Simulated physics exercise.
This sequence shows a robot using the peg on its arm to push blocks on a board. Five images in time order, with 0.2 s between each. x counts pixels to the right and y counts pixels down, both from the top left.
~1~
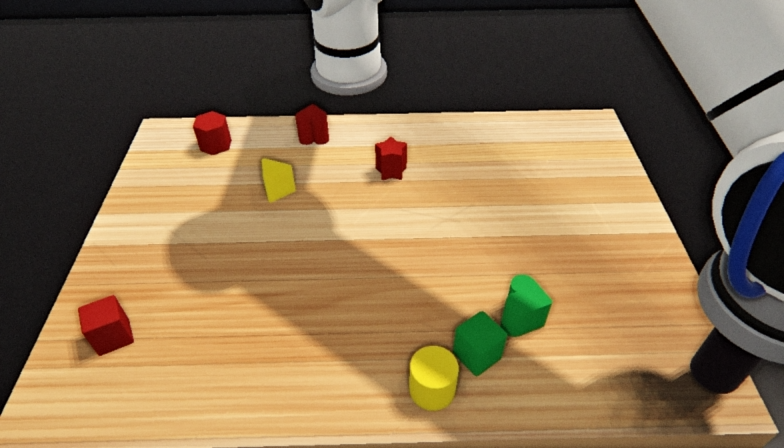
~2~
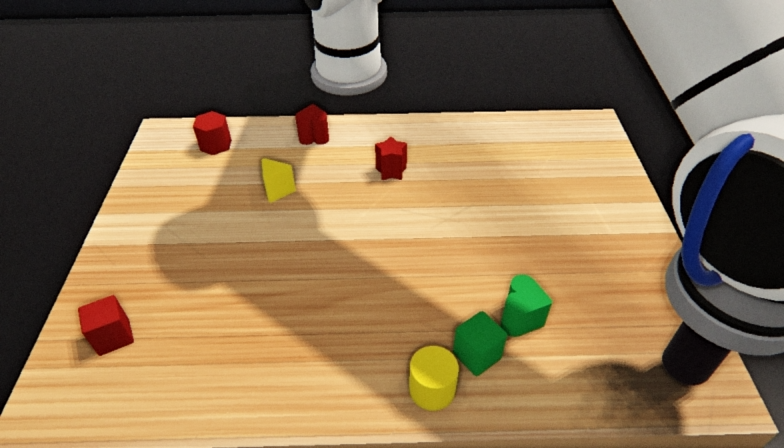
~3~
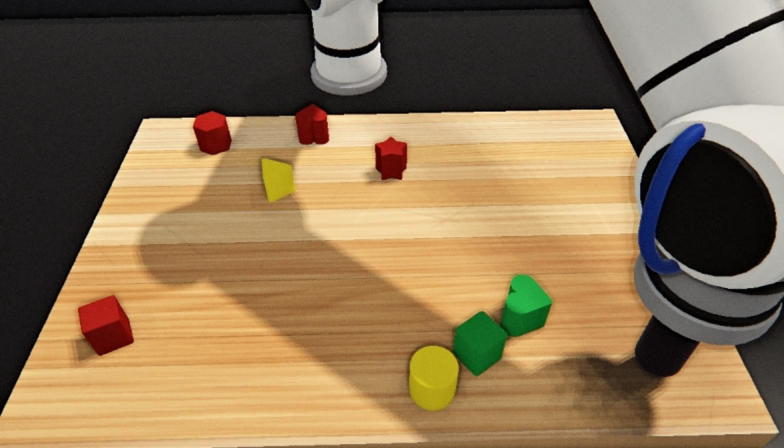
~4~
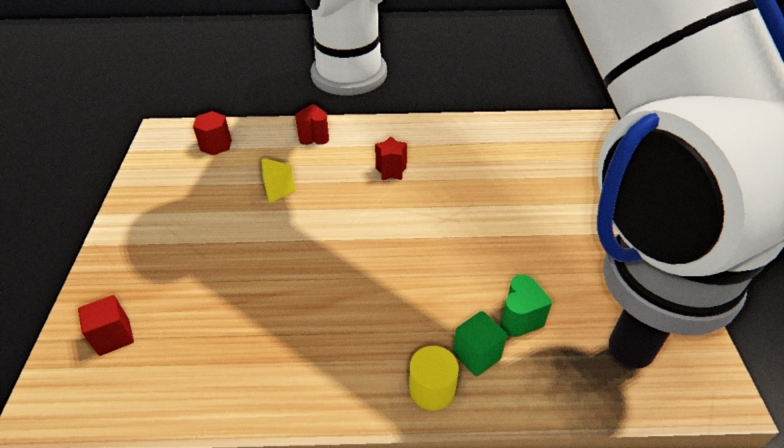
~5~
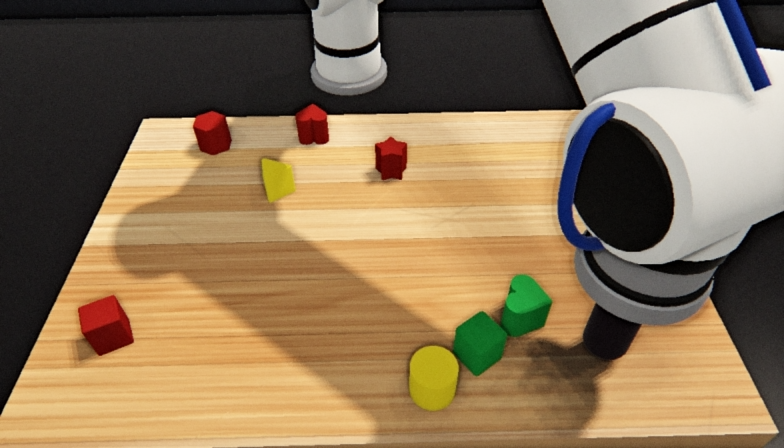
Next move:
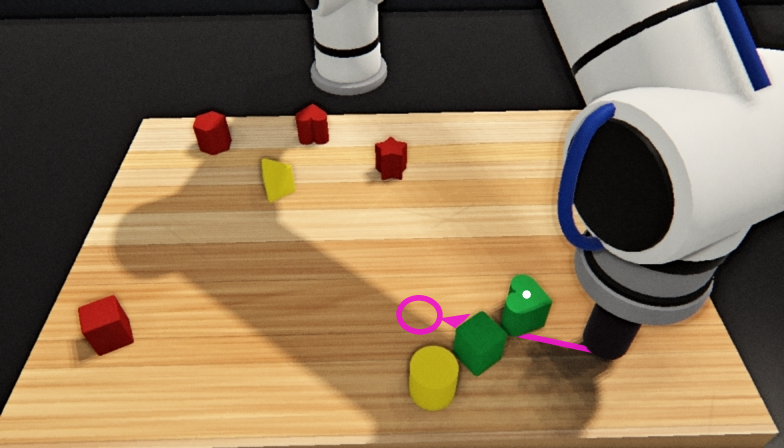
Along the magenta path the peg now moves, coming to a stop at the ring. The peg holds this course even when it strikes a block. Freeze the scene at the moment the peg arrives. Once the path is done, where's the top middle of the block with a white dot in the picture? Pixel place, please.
Its top middle is near (488, 271).
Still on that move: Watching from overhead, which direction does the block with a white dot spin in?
From above, clockwise.
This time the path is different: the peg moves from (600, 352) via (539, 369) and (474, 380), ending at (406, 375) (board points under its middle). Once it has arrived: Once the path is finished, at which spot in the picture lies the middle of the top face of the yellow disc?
So, by the moment the path ends, you'll find the top centre of the yellow disc at (366, 376).
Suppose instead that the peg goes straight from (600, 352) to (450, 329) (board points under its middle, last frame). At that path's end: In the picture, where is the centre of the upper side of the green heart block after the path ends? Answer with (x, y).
So, by the moment the path ends, you'll find the top centre of the green heart block at (501, 279).
The line goes from (600, 352) directly to (419, 314); the dot is on the green heart block.
The first path, step by step. One third of the way, peg at (540, 329); green heart block at (515, 288).
Two thirds of the way, peg at (478, 316); green square at (470, 334), turned 30° anticlockwise; green heart block at (488, 271), turned 35° clockwise.
At the end, peg at (420, 305); yellow disc unmoved; green square at (469, 335), turned 35° anticlockwise; green heart block at (488, 271), turned 35° clockwise.
